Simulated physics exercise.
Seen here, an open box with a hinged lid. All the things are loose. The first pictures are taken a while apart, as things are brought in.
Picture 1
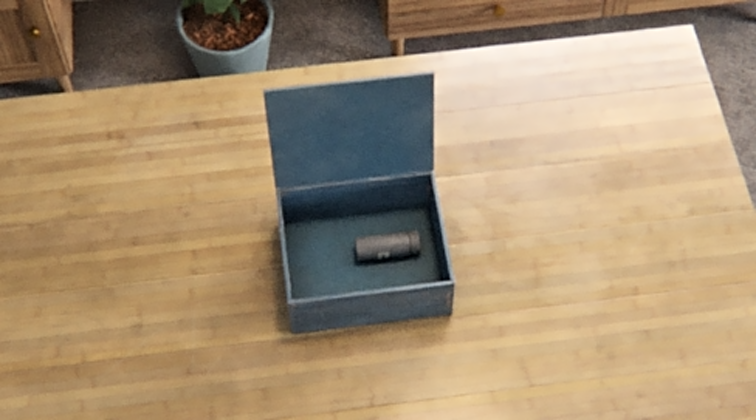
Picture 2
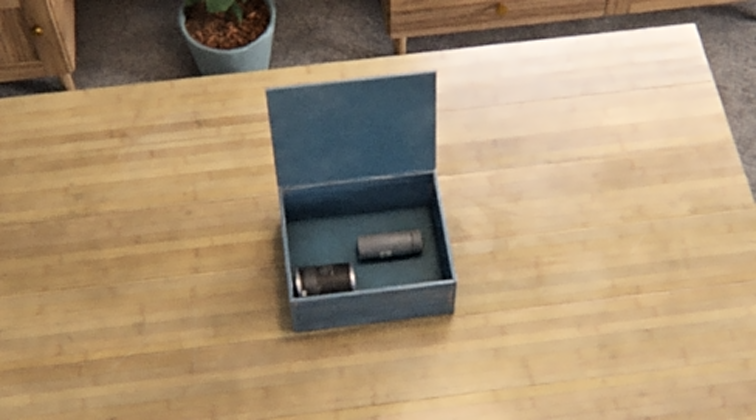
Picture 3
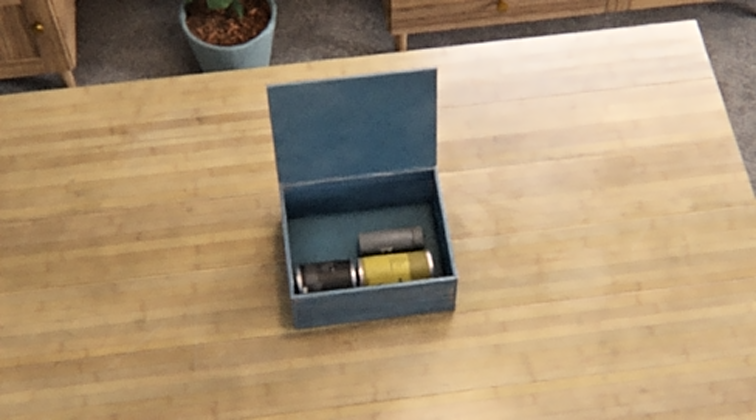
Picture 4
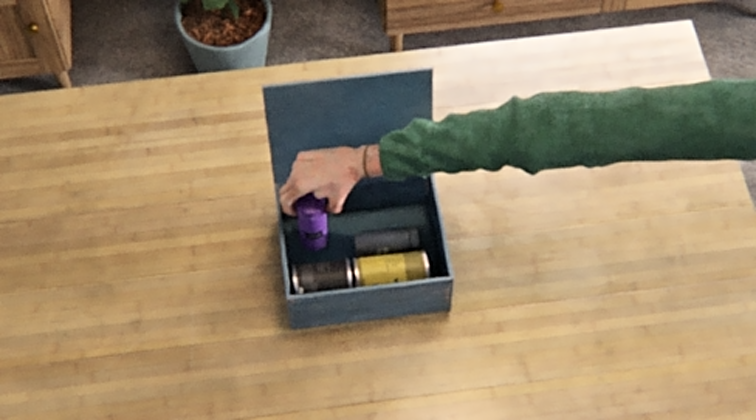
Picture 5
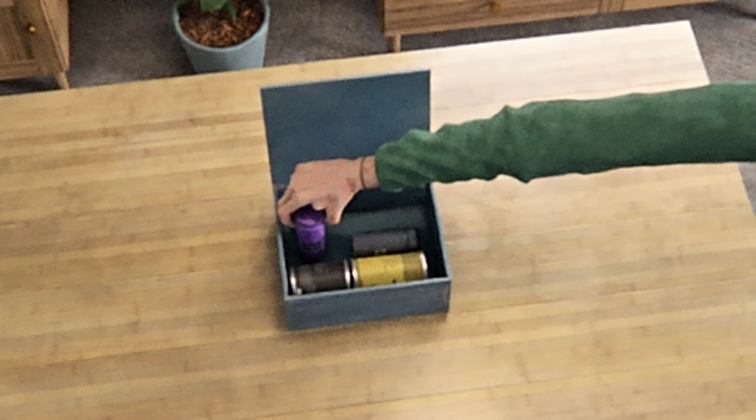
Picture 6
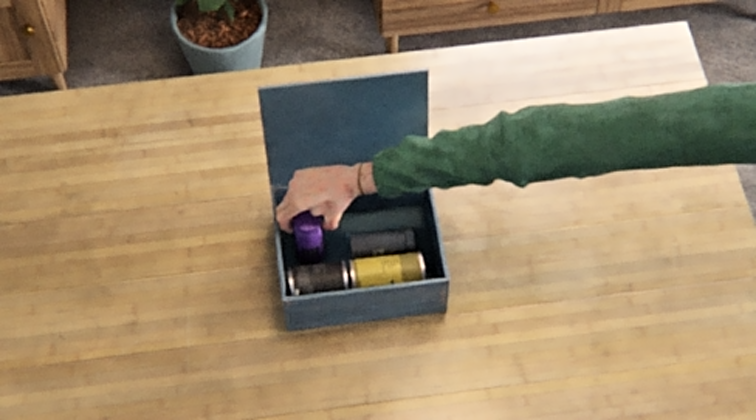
A black tin and then a yellow tin join a grey shaker in an open blue box, and a hand in a green sleeve lowers a purple shaker into the box's back left corner, behind the black tin.
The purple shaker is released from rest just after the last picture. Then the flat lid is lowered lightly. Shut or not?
In the end the lid is held up.
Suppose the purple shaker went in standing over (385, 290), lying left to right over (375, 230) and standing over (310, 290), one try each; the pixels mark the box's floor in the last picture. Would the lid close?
First, it will not close; second, it closes; third, it sits on the rim.
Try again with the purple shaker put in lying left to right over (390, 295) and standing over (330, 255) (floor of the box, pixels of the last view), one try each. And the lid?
First, it shuts flat; second, it stays ajar.
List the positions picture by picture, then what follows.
In the first picture, the last thing is not in view yet; grey shaker (388, 246).
In the second picture, the last thing is not in view yet.
In the third picture, the last thing is not in view yet; black tin (327, 284).
In the fourth picture, still above its spot; purple shaker (312, 221); grey shaker (387, 241).
In the fifth picture, still above its spot; purple shaker (310, 231); yellow tin (389, 275).
In the sixth picture, in place under the hand; purple shaker (309, 237); black tin (319, 286).
Then, 1.10 s after the last picture, lid starting down.
Then, 1.50 s after the last picture, lid 66° above the rim.
Then, 1.70 s after the last picture, lid 47° above the rim.
Then, 1.90 s after the last picture, lid 23° above the rim.
At rest, lid 17° above the rim; all 4 in place. Seen from the same camera at the end, purple shaker near (309, 237).
